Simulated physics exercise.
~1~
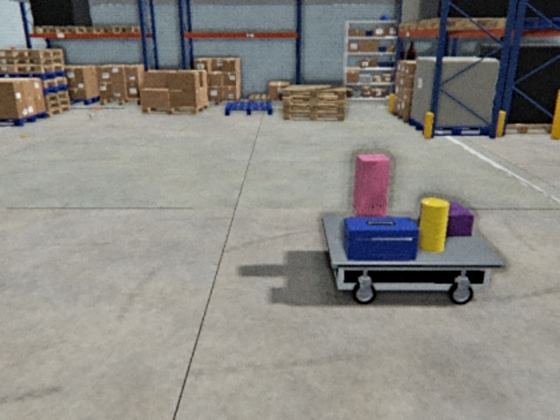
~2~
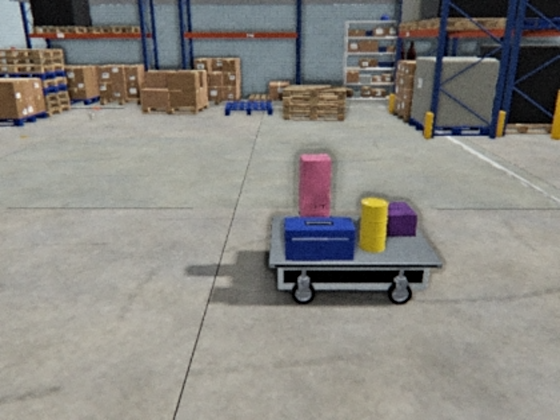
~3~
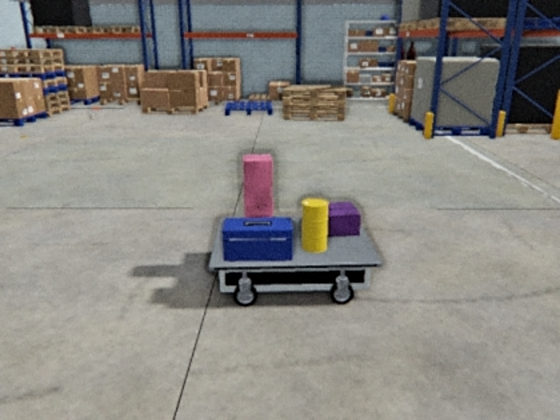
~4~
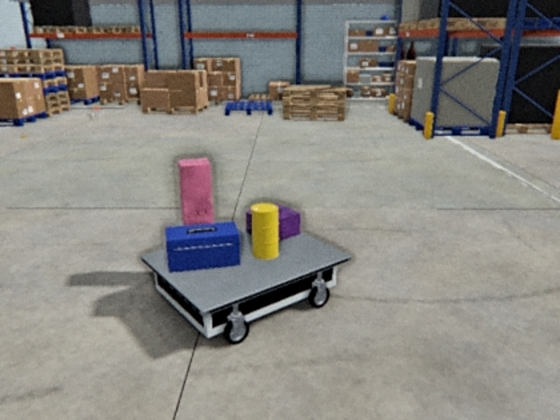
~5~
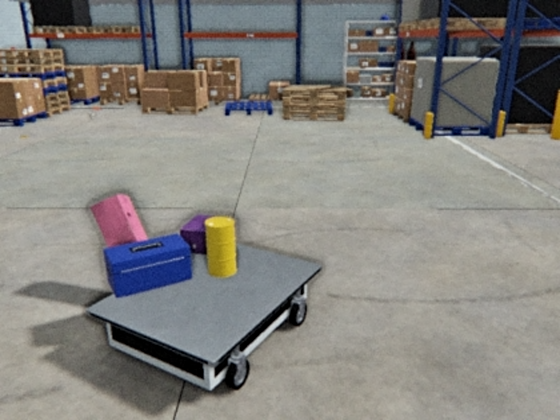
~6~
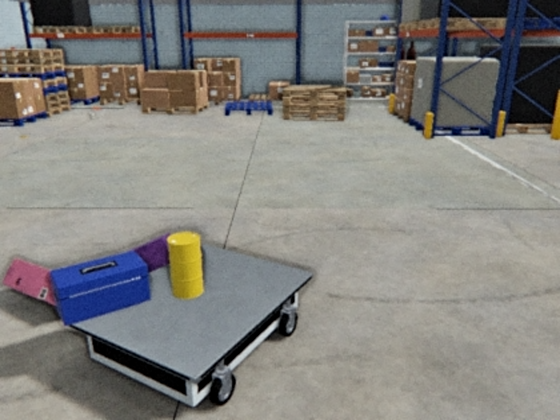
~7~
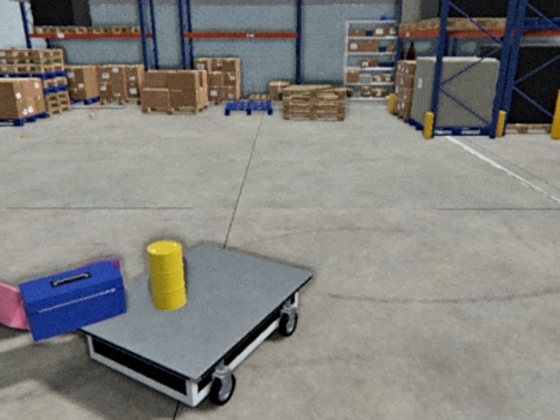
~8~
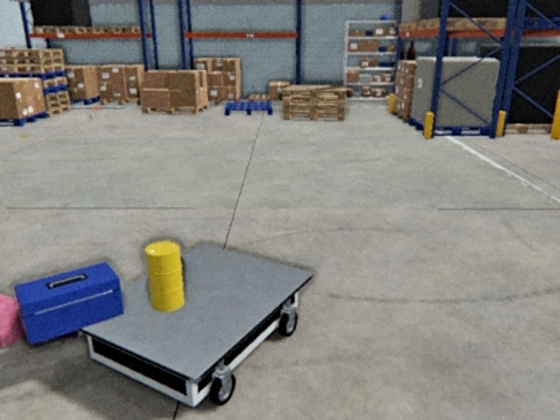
The footage shows a flat cart rolling left across a warehouse floor and swinging toward the viewer, as its pink box tips off and the purple parcel slides away. The cart stops with the blue toolbox shifted to its left edge and the yellow canister upright on the deck.
